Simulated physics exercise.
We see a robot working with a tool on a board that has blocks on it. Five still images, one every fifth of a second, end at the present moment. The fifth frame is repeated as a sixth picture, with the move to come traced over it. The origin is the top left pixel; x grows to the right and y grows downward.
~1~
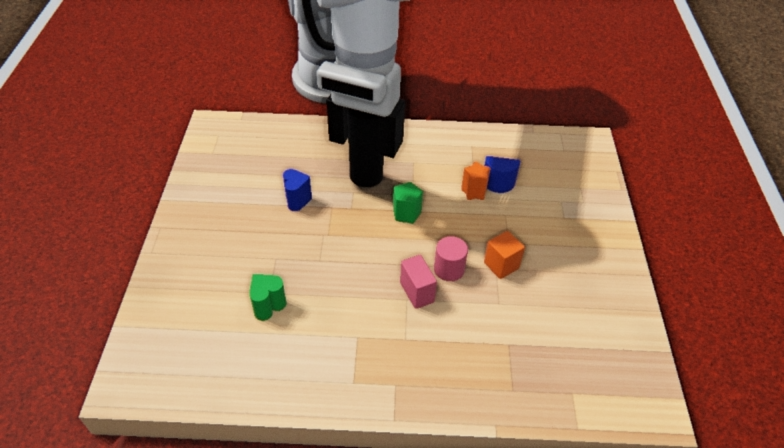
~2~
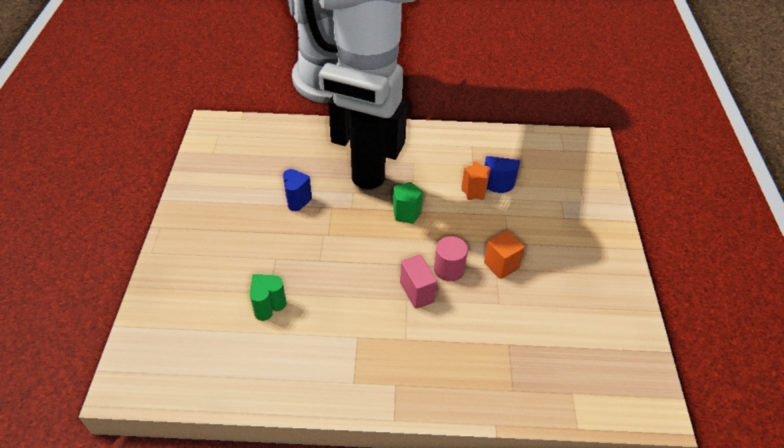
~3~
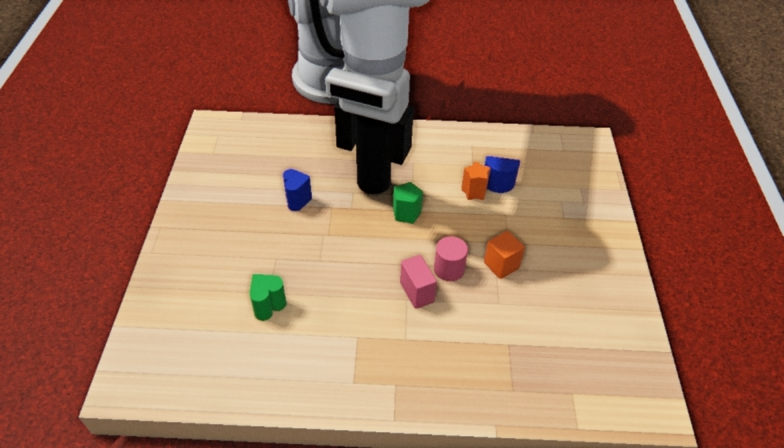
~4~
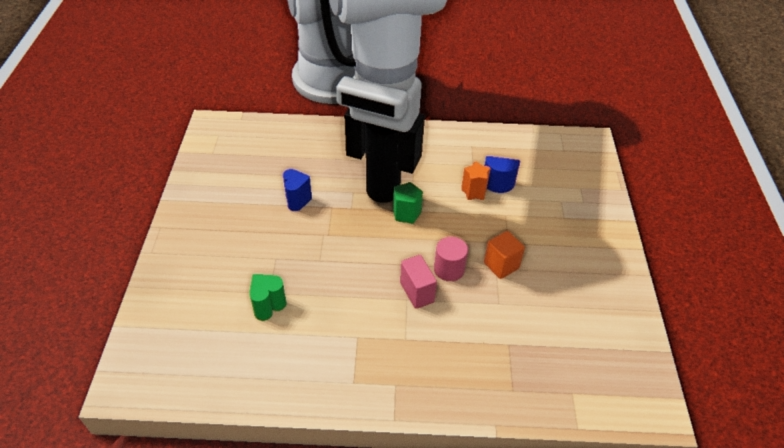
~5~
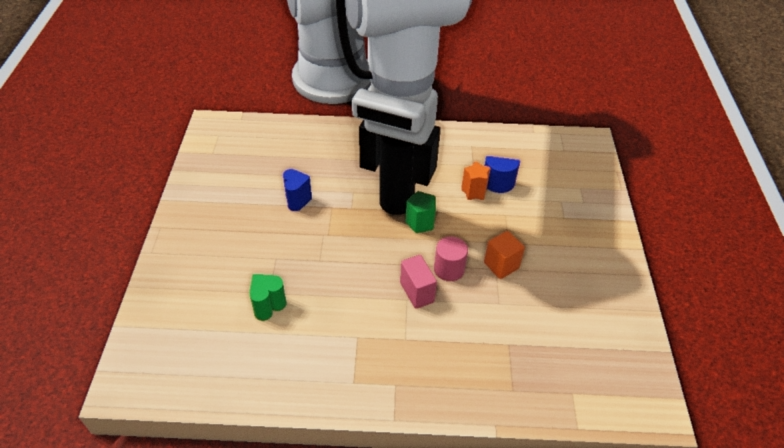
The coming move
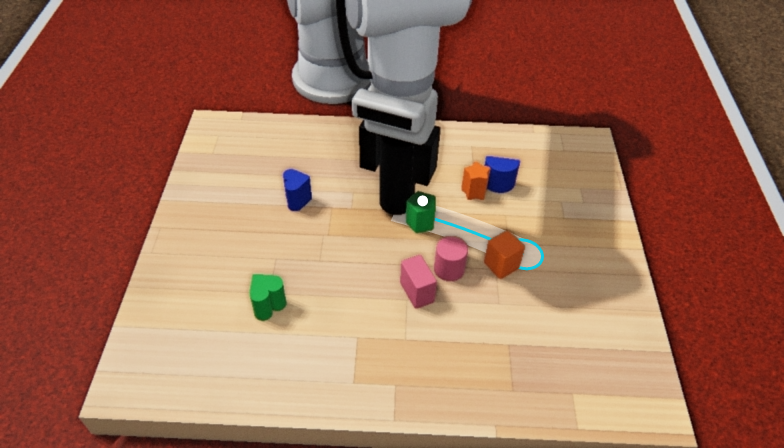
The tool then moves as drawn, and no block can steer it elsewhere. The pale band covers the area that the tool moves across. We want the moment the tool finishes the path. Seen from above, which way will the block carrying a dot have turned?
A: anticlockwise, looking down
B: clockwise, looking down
Choice B: Clockwise, looking down.
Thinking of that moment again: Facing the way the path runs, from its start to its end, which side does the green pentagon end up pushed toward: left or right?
The answer is right: Facing from the path's start to its end, that's where the green pentagon shifts.
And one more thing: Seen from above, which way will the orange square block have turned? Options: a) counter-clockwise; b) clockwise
a: Counter-clockwise.
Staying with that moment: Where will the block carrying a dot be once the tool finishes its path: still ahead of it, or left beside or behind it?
The tool should slip past it.
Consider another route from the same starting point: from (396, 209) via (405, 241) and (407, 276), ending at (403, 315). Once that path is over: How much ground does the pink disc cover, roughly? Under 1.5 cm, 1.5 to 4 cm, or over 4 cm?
The answer is under 1.5 cm.
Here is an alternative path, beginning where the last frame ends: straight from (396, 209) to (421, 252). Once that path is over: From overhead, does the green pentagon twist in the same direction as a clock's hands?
I believe not.
Drawn move, from (396, 209) over (460, 228) to (524, 254); the dot is on the green pentagon.
What follows on the original path. One third of the way, tool (440, 214); green pentagon (460, 219), turned 25° clockwise.
Two thirds of the way, tool (483, 230); green pentagon (480, 238), turned 65° clockwise; orange square block (510, 248), turned 25° anticlockwise.
At the end, tool (526, 248); green pentagon (481, 240), turned 75° clockwise; pink disc still; orange square block (512, 253), turned 30° anticlockwise.
